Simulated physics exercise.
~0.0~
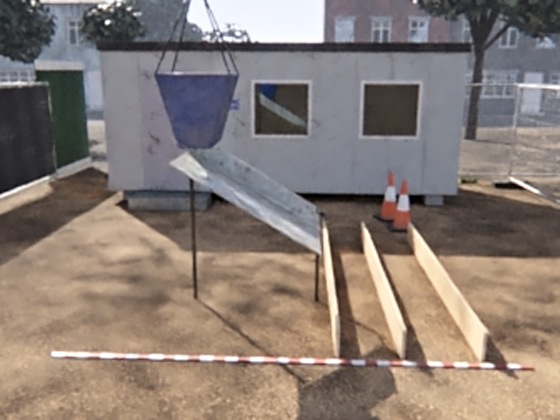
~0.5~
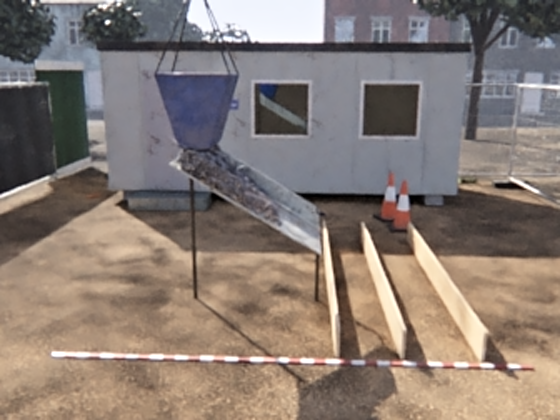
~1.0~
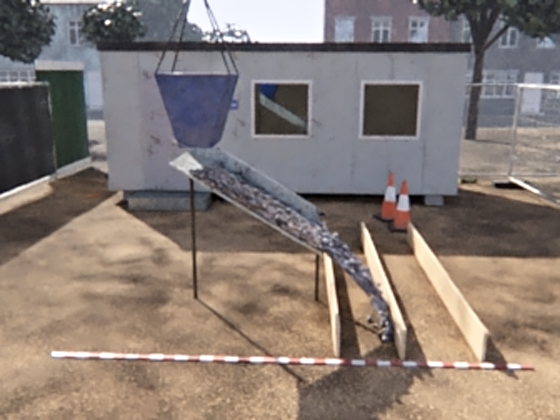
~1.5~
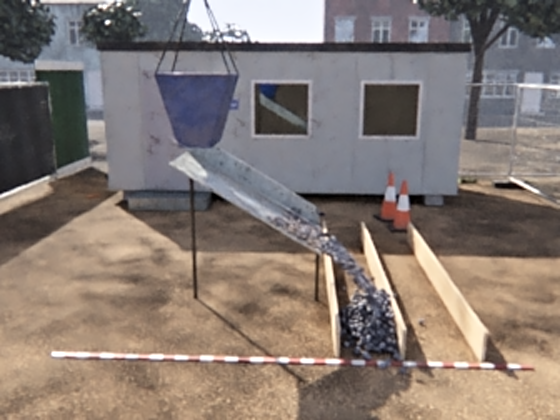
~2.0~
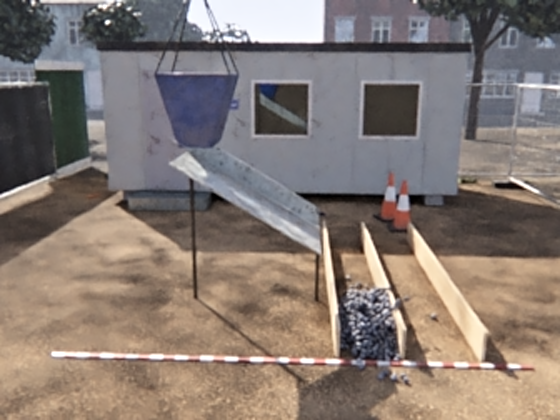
Rounded grey stones dropped from a blue skip onto a sloping steel sheet, slid down to the right and poured off its lower end between the wooden boards, where nearly all of them settled in a heap in the left bay.
